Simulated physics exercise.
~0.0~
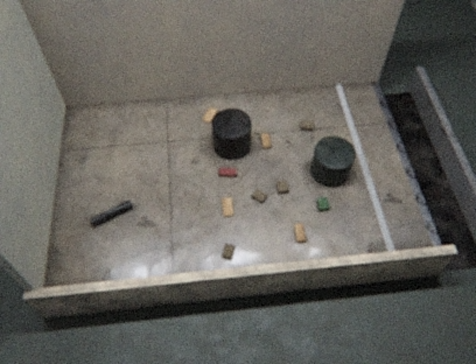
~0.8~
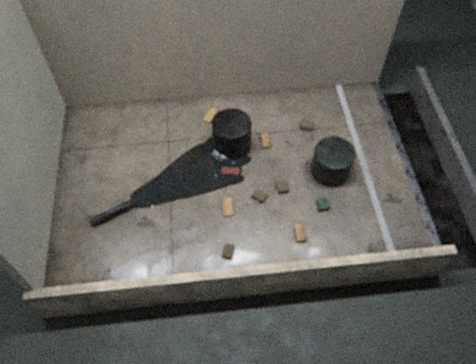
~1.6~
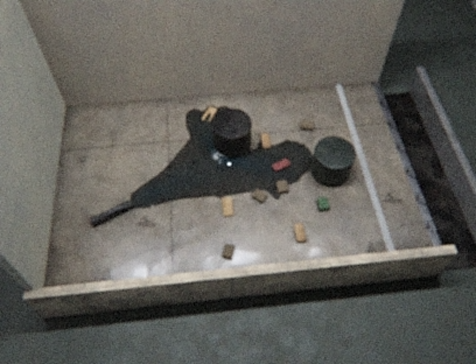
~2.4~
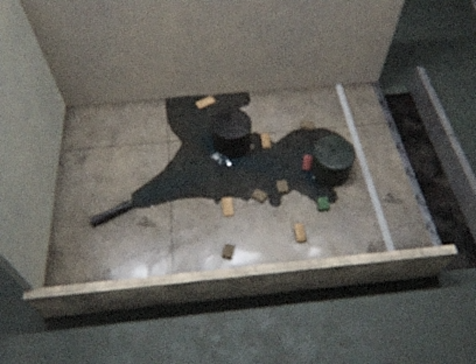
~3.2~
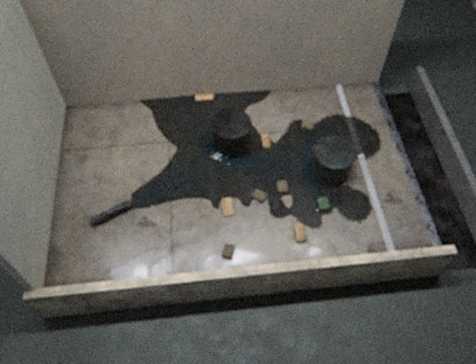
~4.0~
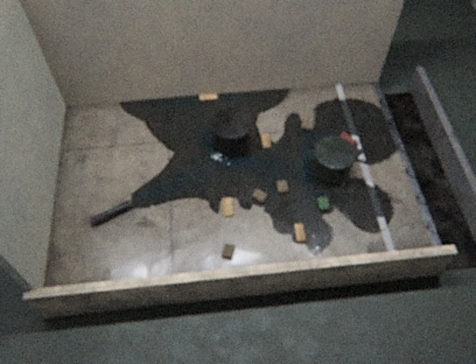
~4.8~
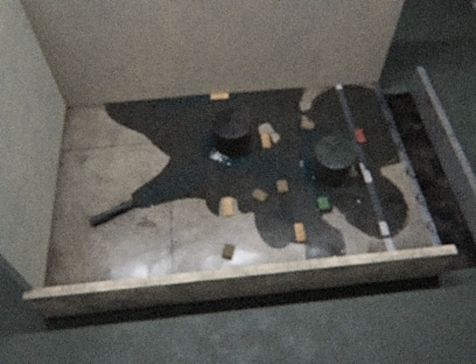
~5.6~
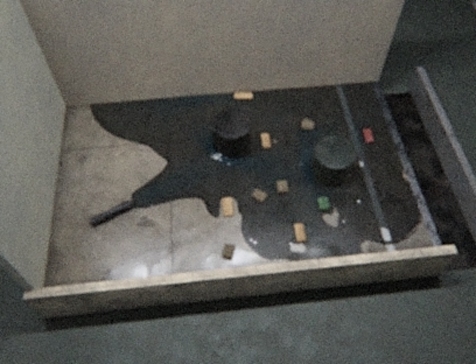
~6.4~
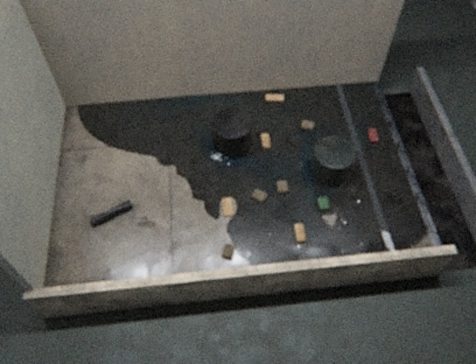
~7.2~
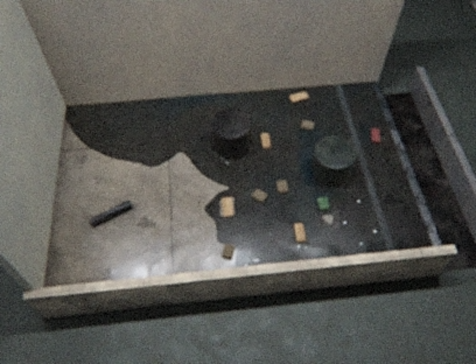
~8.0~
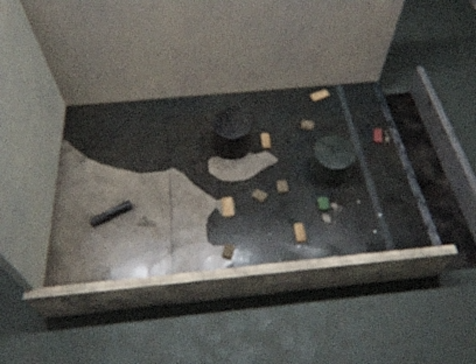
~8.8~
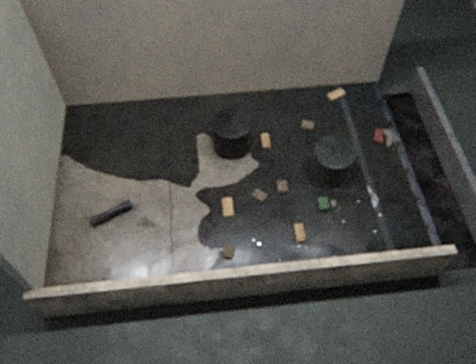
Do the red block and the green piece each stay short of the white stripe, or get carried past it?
They end up differently. The red block is carried past the stripe, while the green piece stays short of it.
